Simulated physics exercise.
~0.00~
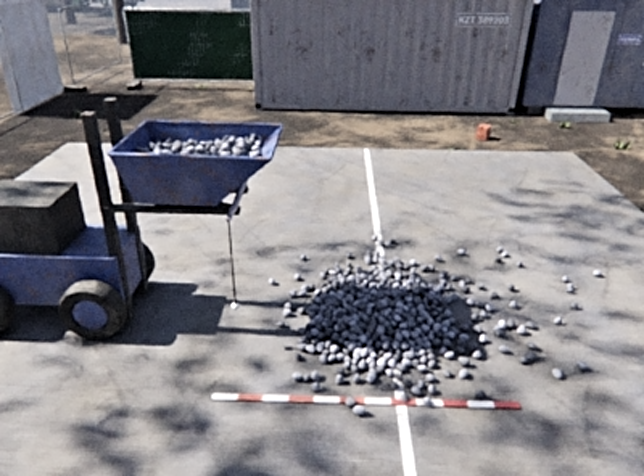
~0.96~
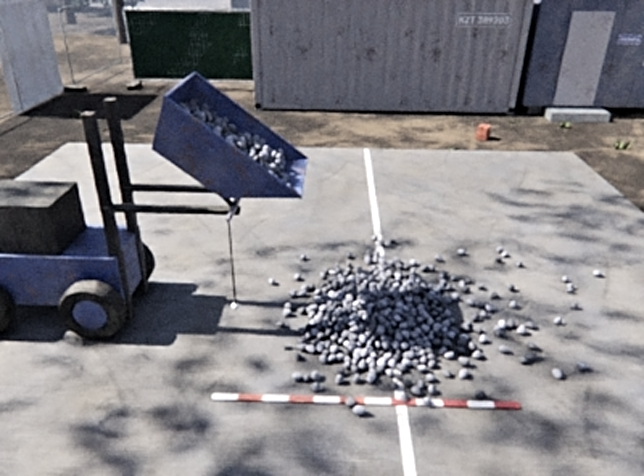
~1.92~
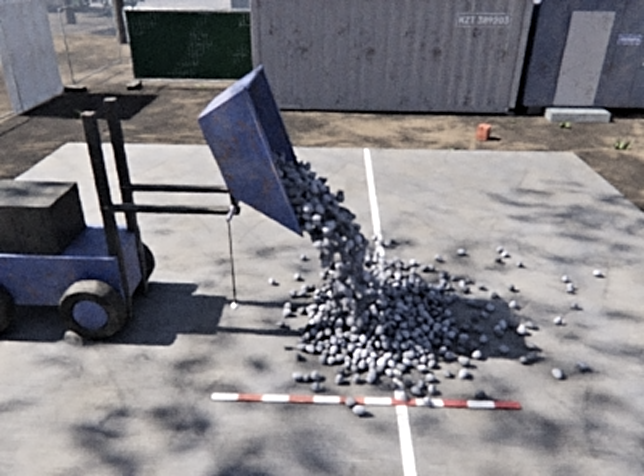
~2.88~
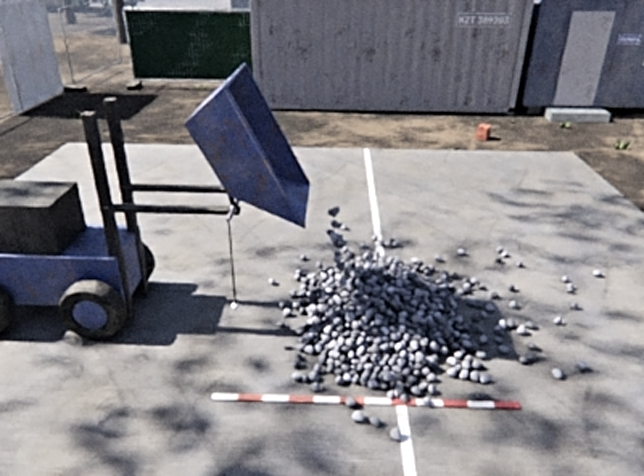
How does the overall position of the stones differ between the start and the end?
At the start the stones are divided between the raised skip on the left and the heap on the ground. By the end nearly all of them are in the heap, so as a whole they sit lower and further to the right.
